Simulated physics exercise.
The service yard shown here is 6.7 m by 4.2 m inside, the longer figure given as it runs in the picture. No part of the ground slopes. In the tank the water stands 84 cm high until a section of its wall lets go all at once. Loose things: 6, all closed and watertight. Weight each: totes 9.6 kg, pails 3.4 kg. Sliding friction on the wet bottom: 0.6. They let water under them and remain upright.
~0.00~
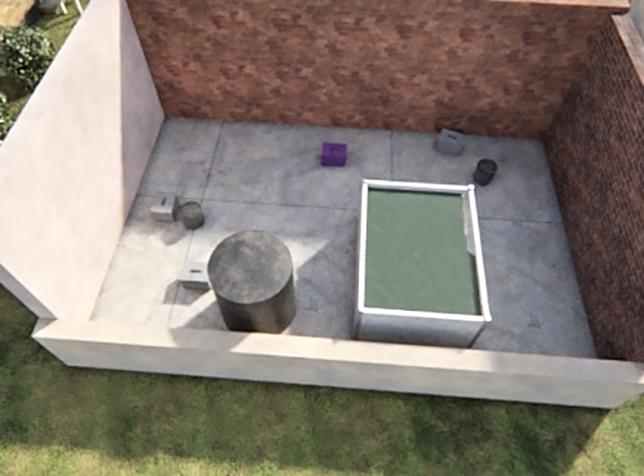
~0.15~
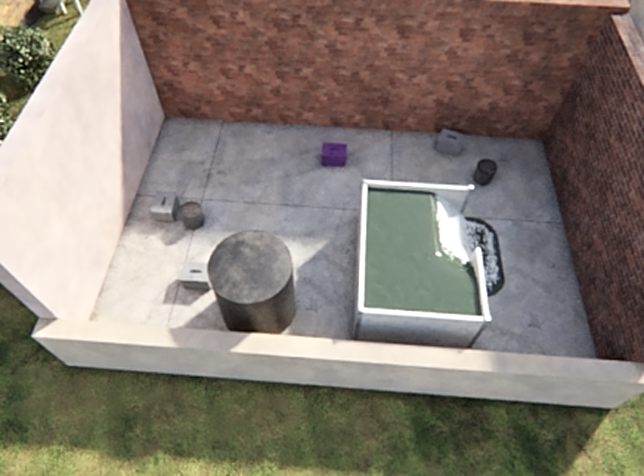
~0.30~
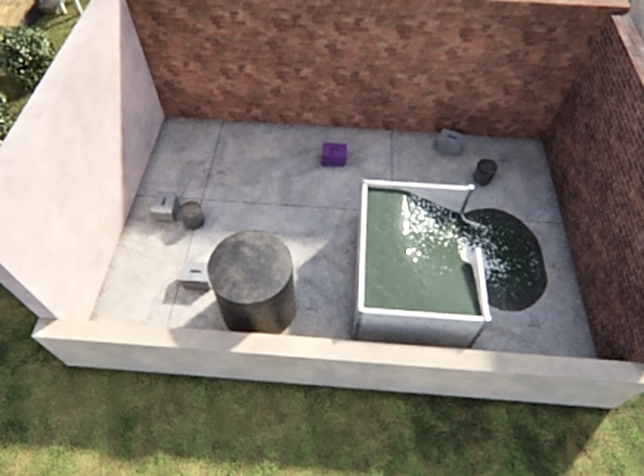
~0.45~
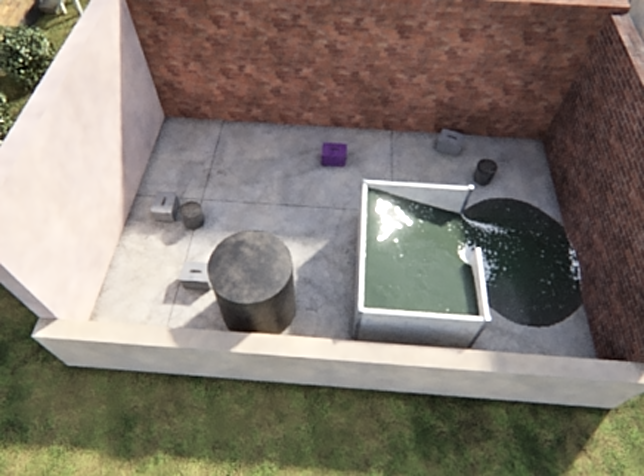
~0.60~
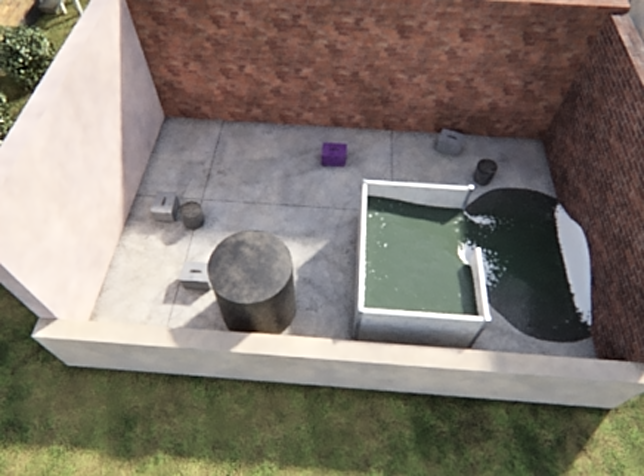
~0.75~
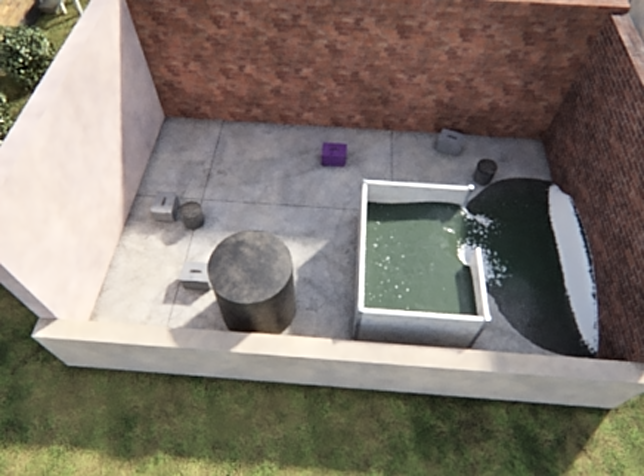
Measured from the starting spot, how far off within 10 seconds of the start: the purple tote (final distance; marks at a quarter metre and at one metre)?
The purple tote goes a long distance.
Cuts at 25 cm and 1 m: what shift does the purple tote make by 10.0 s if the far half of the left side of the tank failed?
I'd expect the purple tote to have ended up far off.
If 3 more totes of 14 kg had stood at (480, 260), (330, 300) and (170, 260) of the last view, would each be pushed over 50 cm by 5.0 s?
Taking them in order: Far enough, not far enough and not far enough.
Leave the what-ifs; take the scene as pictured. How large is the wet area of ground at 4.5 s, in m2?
About 26 m2 is covered.
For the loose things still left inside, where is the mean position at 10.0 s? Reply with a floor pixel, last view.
That lands at roughly (250, 231).
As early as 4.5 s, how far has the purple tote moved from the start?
Close to 80 cm.
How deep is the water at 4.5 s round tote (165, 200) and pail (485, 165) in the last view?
Some 3 cm at the first, some 3 cm at the second.
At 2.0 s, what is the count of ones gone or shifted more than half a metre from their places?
Result: 0.
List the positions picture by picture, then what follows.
The purple tote at (335, 150), on the bottom; water covers 2.8 m2; 0 of 6 have shifted, in the first picture.
The purple tote at (335, 150), on the bottom; 3.5 m2 under water; 0 of 6 have shifted, in the second picture.
The purple tote at (335, 150) rests on the ground; 4.5 m2 under water; 0 of 6 have shifted, in the third picture.
The purple tote at (335, 150) rests on the ground; 5.7 m2 under water; 0 of 6 have shifted, in the fourth picture.
The purple tote at (335, 150), on the bottom; water covers 6.4 m2; 0 of 6 have shifted, in the fifth picture.
The purple tote at (335, 150) rests on the ground; water covers 6.7 m2; 0 of 6 have shifted, in the sixth picture.
After 2.0 s the purple tote is near (335, 150), 0.0 m from its start, aground; 0 afloat.
After 4.5 s the purple tote is near (288, 156), 0.8 m from its start, aground; 0 afloat.
After 7.0 s the purple tote is near (220, 157), 1.9 m from its start, afloat; 3 afloat.
After 10.0 s the purple tote is near (190, 125), 2.5 m from its start, afloat; 5 afloat.
